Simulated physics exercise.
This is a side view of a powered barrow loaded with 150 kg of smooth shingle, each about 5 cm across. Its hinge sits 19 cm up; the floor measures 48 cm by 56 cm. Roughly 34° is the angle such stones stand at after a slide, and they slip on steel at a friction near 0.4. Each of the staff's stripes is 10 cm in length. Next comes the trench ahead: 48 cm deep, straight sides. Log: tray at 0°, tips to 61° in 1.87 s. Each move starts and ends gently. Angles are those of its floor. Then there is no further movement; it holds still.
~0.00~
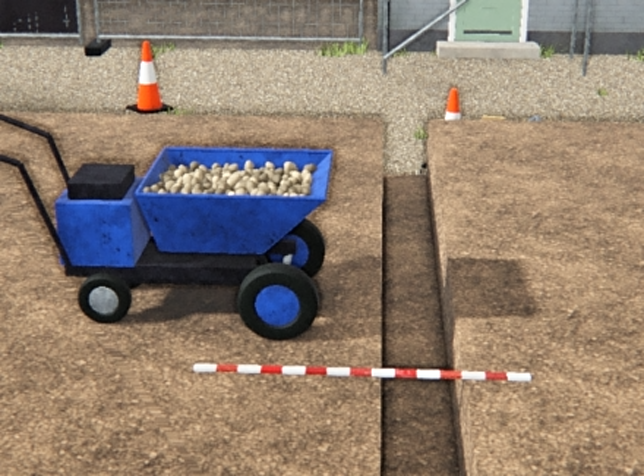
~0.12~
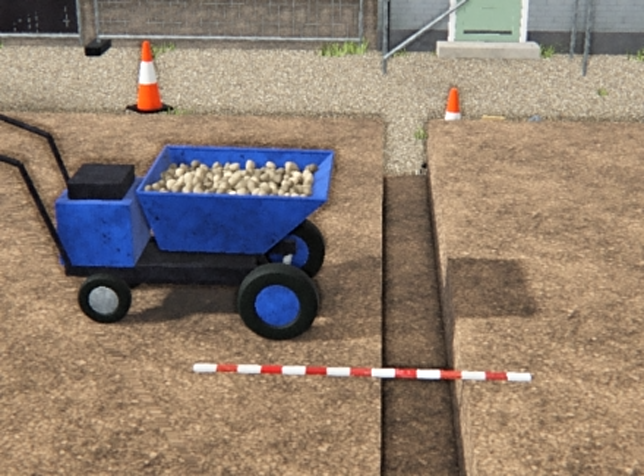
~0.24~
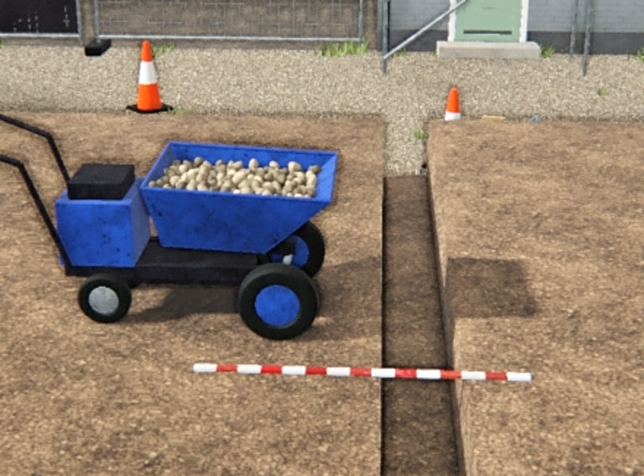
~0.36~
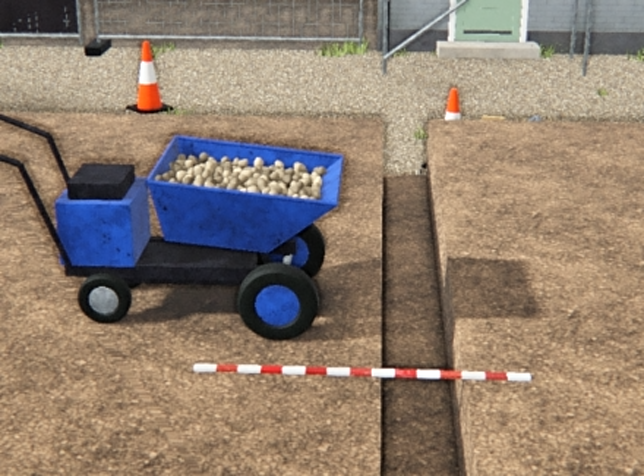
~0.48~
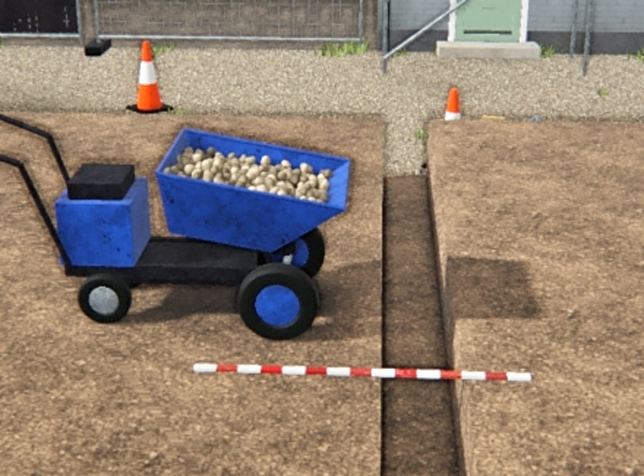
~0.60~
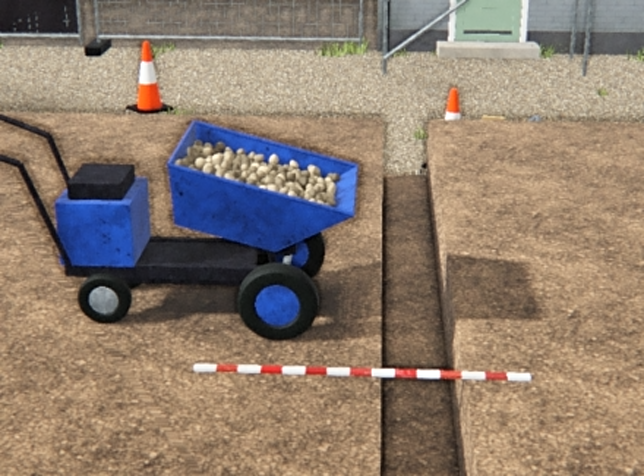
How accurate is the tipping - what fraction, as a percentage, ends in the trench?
Close to 80 in every hundred.
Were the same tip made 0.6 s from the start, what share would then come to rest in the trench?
It would be near 55 percent.
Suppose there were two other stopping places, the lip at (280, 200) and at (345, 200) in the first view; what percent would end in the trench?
I'd say some 100 per cent and some 55 per cent.
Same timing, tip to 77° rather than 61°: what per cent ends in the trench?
Share in trench: Approx. 85%.
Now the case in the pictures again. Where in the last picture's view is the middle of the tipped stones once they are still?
The tipped stones centre close to (429, 380).
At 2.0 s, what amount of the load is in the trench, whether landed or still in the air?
I'd say near 40 per cent at that time.
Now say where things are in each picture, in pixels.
The first frame shows lip at (325, 199), floor tilted 0°, highest stones at (245, 176).
The second frame shows lip at (327, 200), floor tilted 1°, highest stones at (228, 175); the stones move at 0.1 m/s on average.
The third frame shows lip at (331, 201), floor tilted 3°, highest stones at (214, 172); the stones move at 0.2 m/s on average.
The fourth frame shows lip at (337, 205), floor tilted 6°, highest stones at (204, 168); the stones move at 0.3 m/s on average.
The fifth frame shows lip at (345, 209), floor tilted 10°, highest stones at (201, 160); the stones move at 0.3 m/s on average.
In the sixth frame, the tray is at 15°, its lip at (354, 215); the top of the load is at (205, 154); the stones move at 0.4 m/s on average.
After 1.4 s the floor is at 51°; 100 % in the tray; the foremost stones are at (402, 253).
After 2.0 s the floor is at 61°; 48 % in the tray, 40 % in the trench, 12 % past the trench; the foremost stones are at (528, 307).
After 2.3 s the floor is at 61°; 22 % in the tray, 58 % in the trench, 20 % past the trench; the foremost stones are at (590, 303).
After 4.3 s the floor is at 61°; 0 % in the tray, 80 % in the trench, 20 % past the trench; the foremost stones are at (622, 302).
